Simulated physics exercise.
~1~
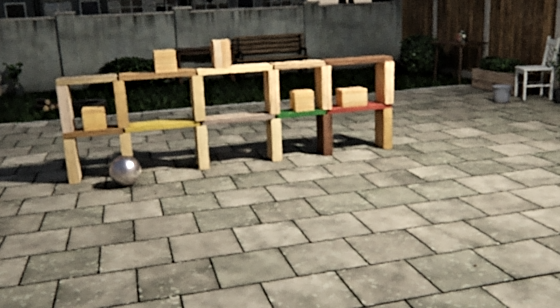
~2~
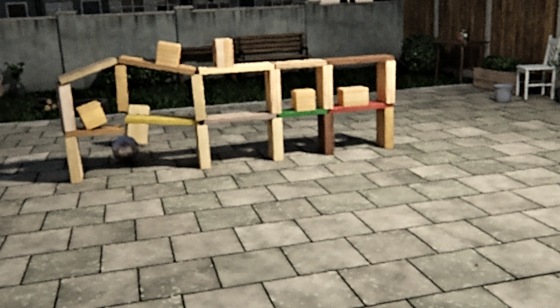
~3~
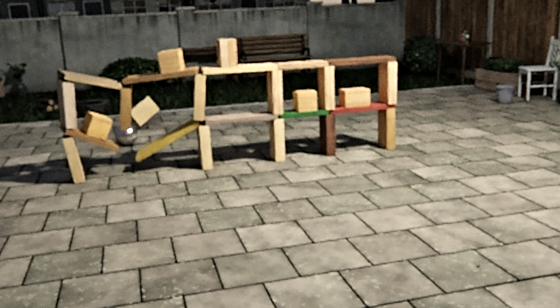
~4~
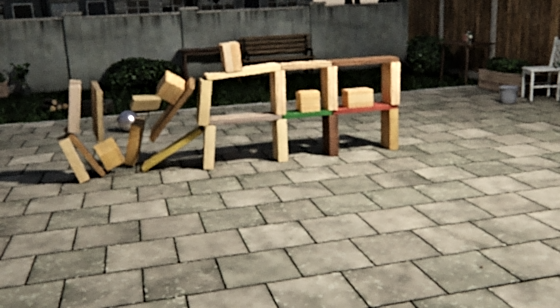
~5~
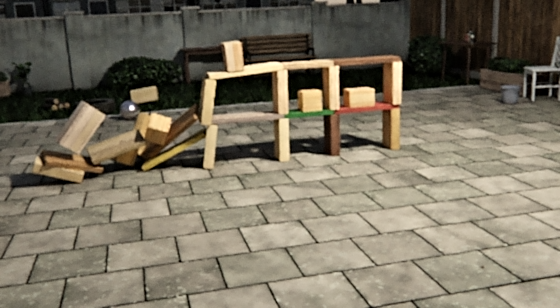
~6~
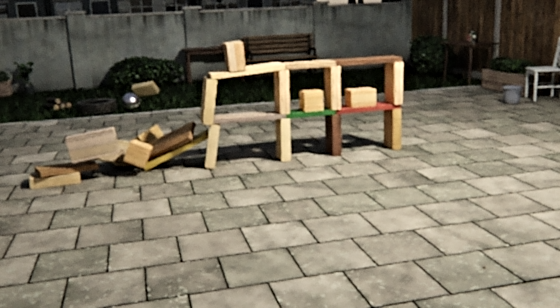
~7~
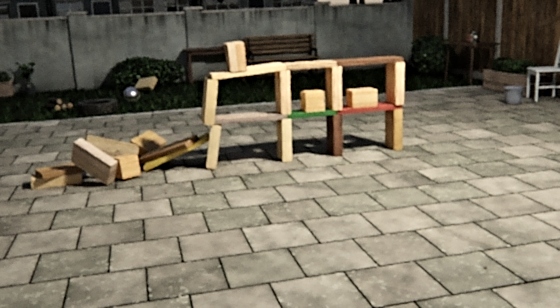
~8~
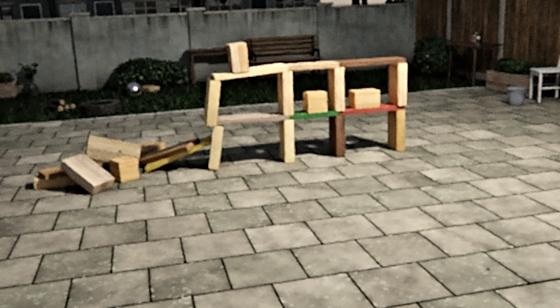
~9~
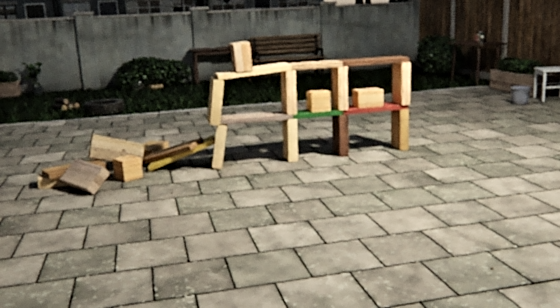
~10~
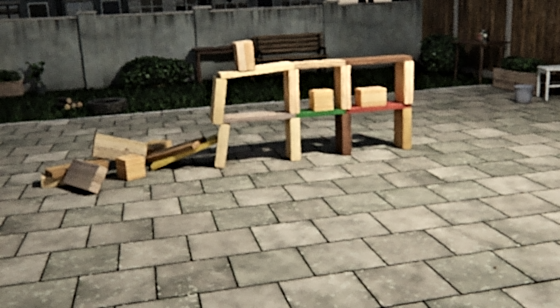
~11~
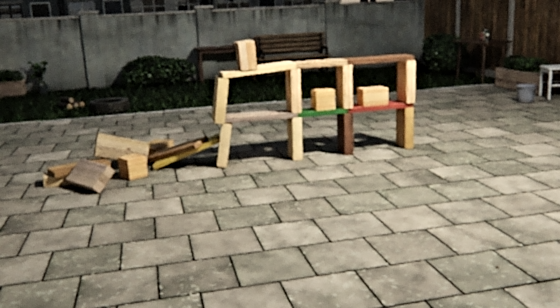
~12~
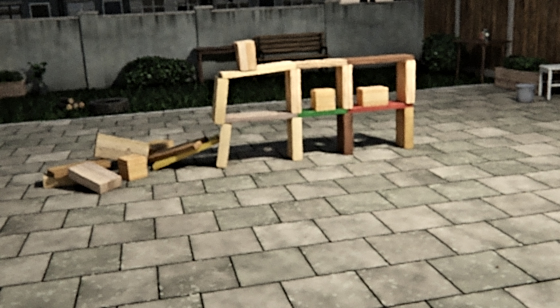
A steel ball rolled into the left end of a two-level wooden block structure on a patio, knocking out a post and bringing that section down in a heap with the yellow plank, while the rest, including the green and red planks, stayed standing.
